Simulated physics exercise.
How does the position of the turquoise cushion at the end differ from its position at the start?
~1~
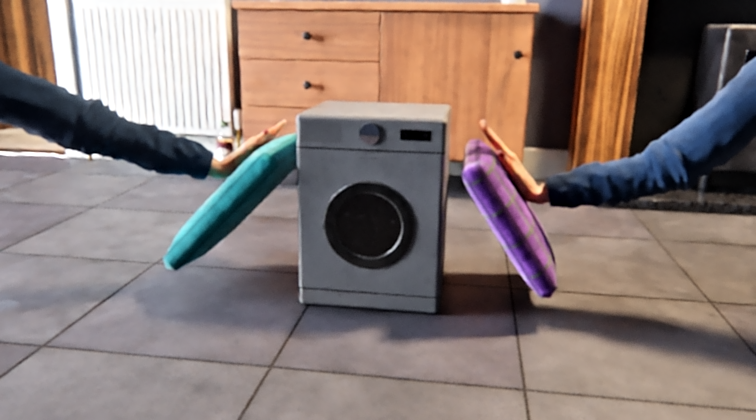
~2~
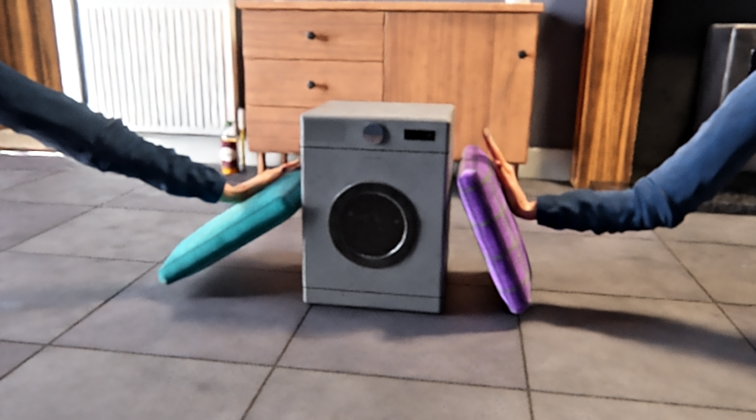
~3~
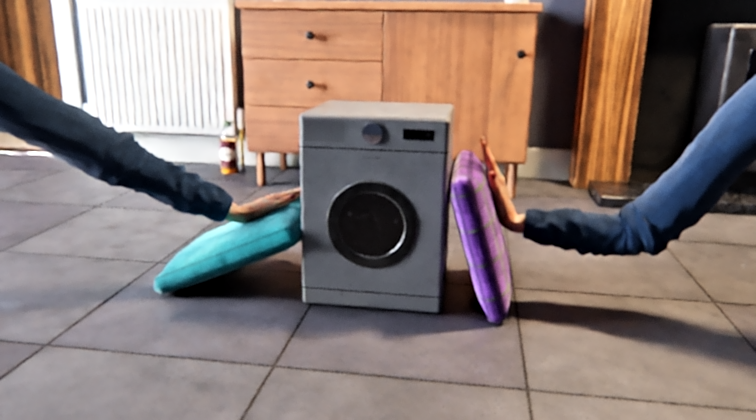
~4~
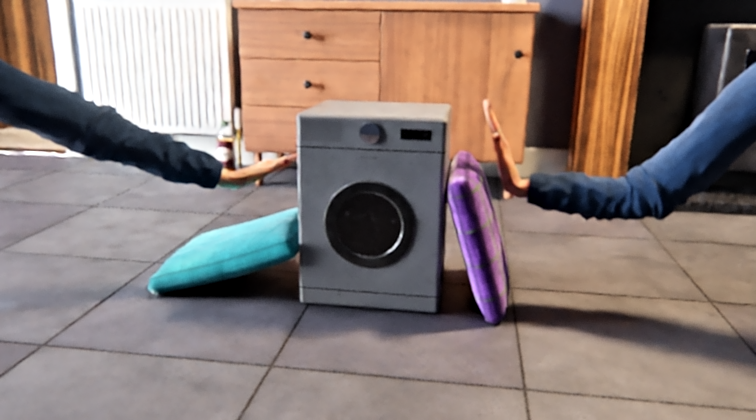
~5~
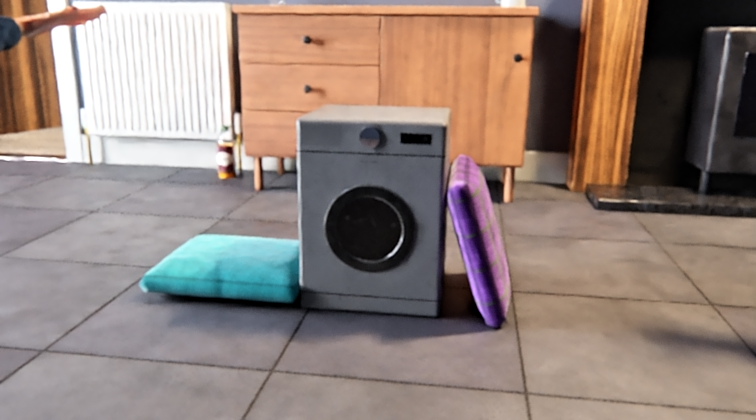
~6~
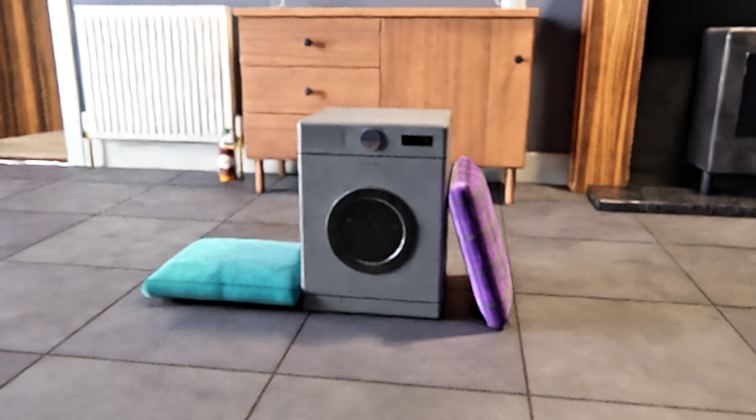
At the start the turquoise cushion is tilted up against the left side of the grey machine under a hand. At the end it lies flat on the floor beside the machine.
